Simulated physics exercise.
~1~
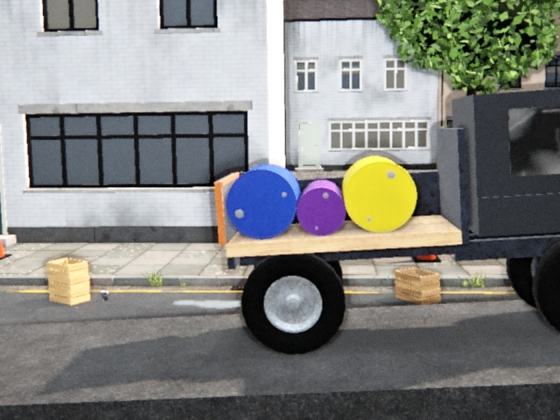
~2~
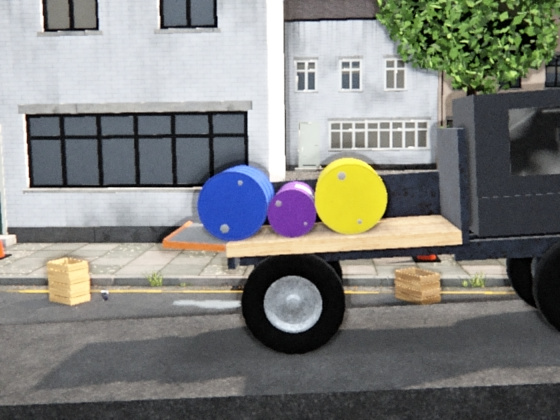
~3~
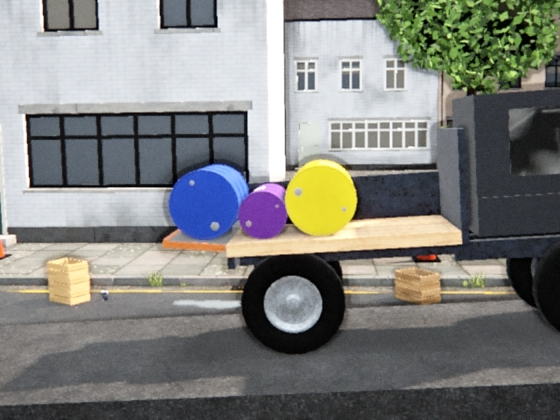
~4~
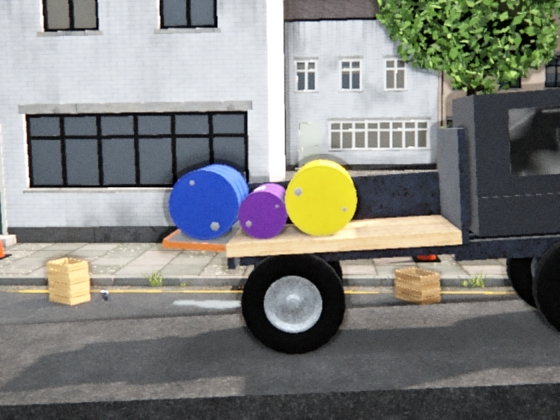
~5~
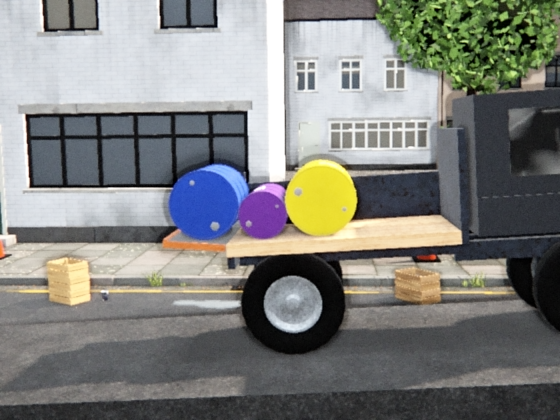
Three drums, blue, purple and yellow, rolled a short way left together along a parked truck's flat bed as its tailgate dropped open, and they came to rest with the blue one on the lowered gate and none fallen off.
